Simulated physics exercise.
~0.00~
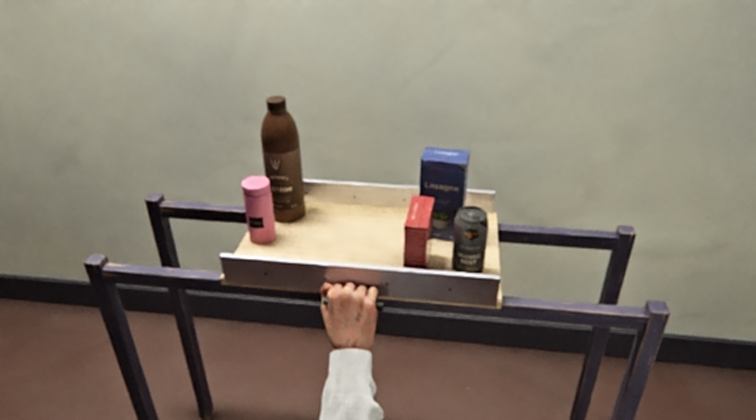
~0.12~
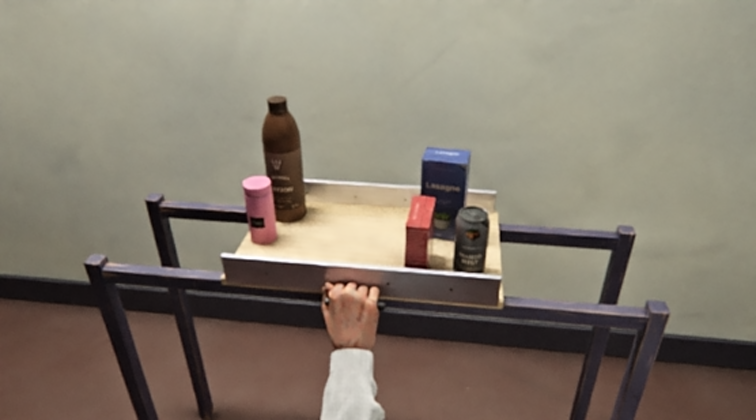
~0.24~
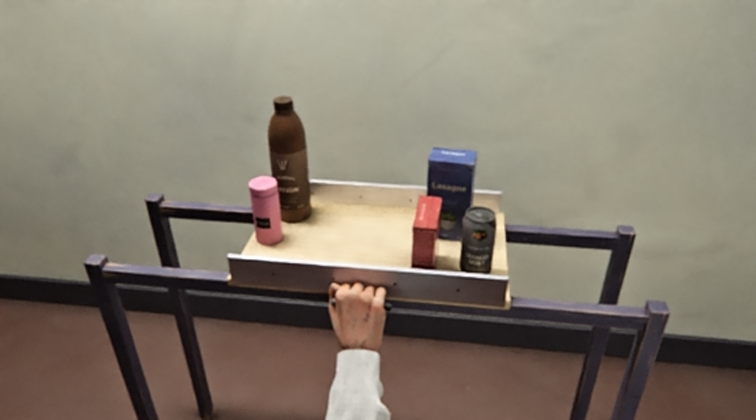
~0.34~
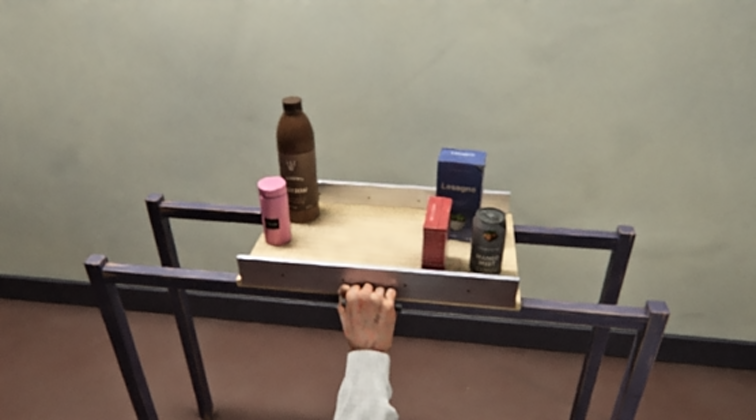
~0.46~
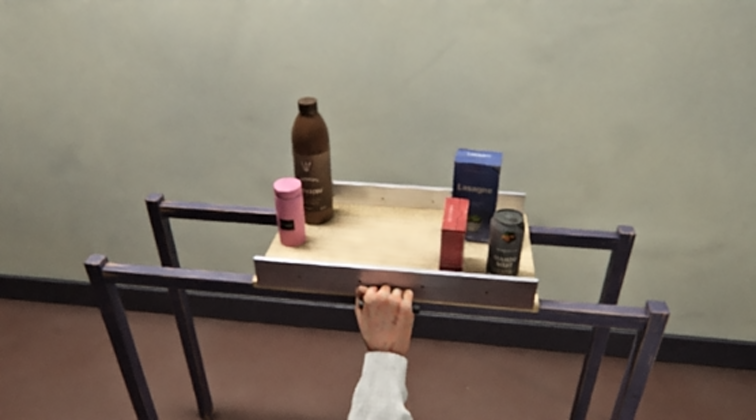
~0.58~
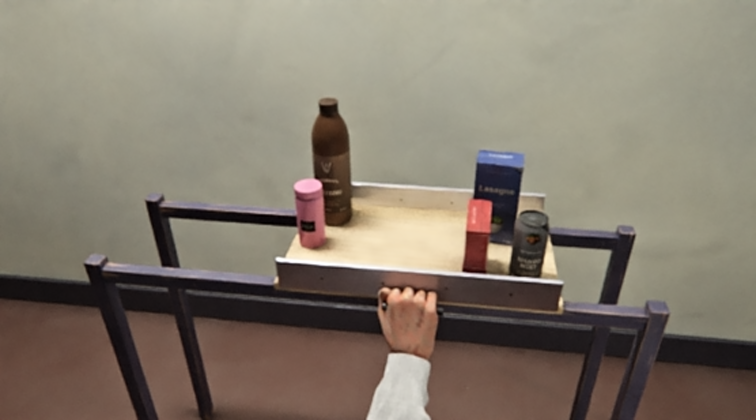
On a slide-out tray set across dark rails in front of a plain wall, a brown bottle, pink shaker, red packet, blue carton and grey can stand upright. A hand grips the front edge, and after barely moving at first, the tray slides steadily right, carrying all five items along with it.
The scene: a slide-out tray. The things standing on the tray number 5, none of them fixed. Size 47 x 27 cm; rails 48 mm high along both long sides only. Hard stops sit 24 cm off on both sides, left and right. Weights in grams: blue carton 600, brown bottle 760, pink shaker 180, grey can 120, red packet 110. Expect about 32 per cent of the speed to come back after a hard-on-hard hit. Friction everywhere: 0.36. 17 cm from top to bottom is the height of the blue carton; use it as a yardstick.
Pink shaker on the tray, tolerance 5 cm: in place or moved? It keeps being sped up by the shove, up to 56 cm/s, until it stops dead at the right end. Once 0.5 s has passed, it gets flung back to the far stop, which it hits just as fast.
It is still where it started.
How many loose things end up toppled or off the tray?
The count is 0.
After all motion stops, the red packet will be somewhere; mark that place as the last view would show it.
My guess is roughly (283, 230).
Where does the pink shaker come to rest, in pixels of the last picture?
It finishes at roughly (140, 202).
After 0.98 s, tray has slid 24 cm right; pink shaker slid 3 cm near (404, 221); red packet leaning 5°; brown bottle leaning 3°.
After 1.78 s, tray has slid 22 cm right; pink shaker slid 4 cm near (393, 220); blue carton slid 4 cm; red packet slid 2 cm.
After 3.08 s, tray has slid 23 cm left; pink shaker slid 4 cm near (162, 204); blue carton slid 4 cm; grey can slid 4 cm.
After 3.48 s, tray has slid 24 cm left; red packet leaning 9°; brown bottle leaning 4°.
At rest (4.6 s), all 5 in place, give or take 5 cm. Seen from the same camera at the end, pink shaker near (139, 202).
